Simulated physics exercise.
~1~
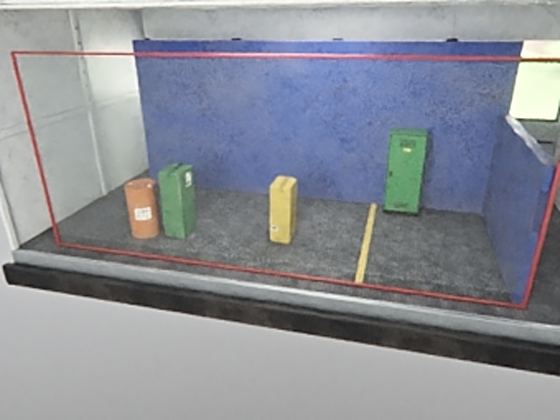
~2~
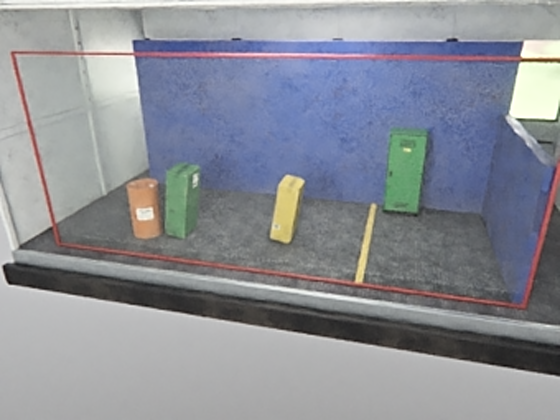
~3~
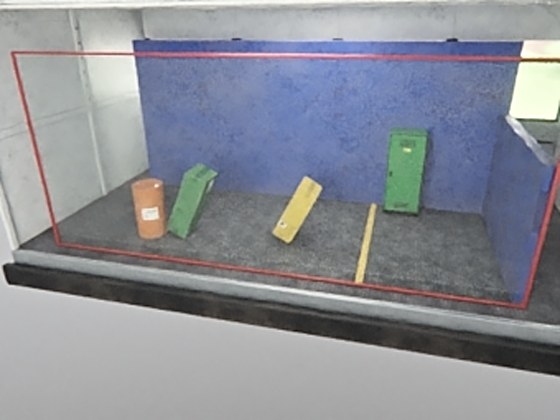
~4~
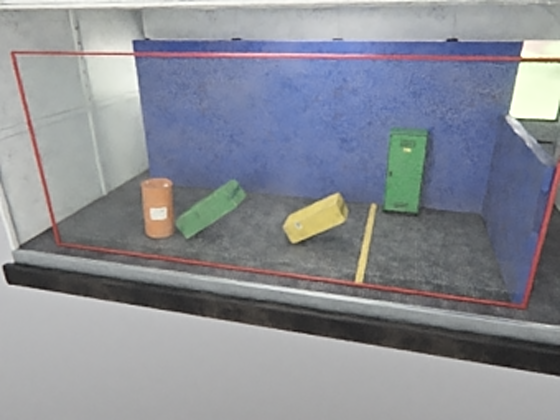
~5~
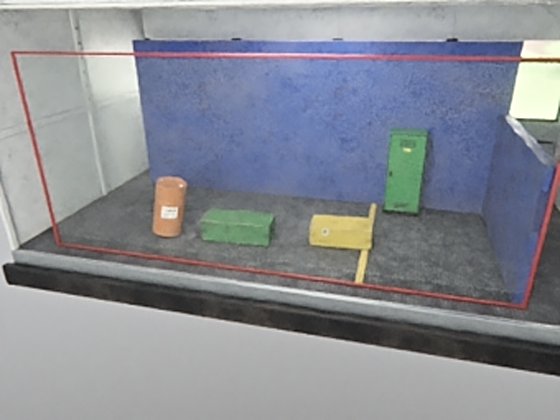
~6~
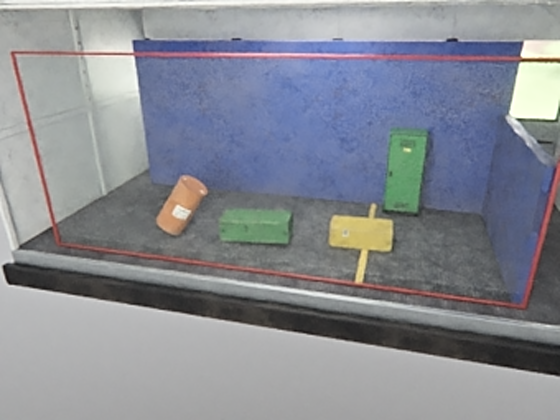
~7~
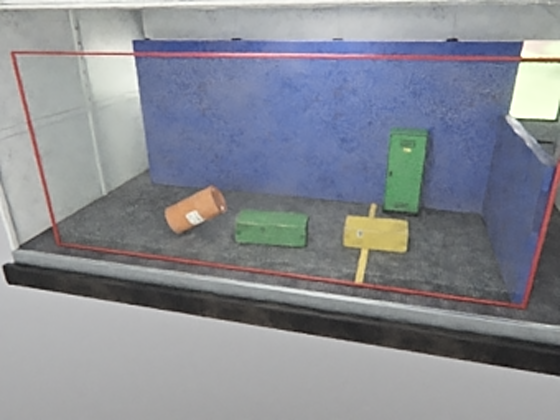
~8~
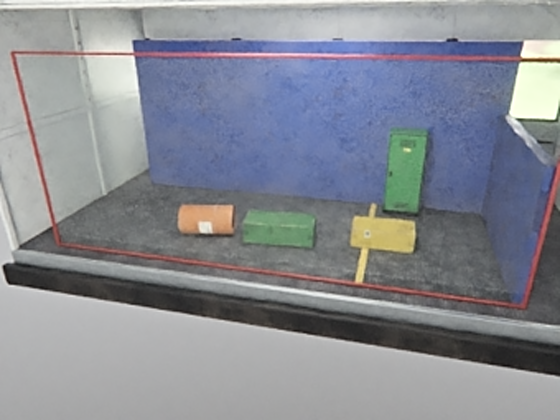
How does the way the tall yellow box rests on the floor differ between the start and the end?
At the start the yellow box stands upright, and by the end it is lying on its side.
Blue-walled bay with a green box and orange drum toppling and sliding right, stopping short as a yellow box crosses the line.
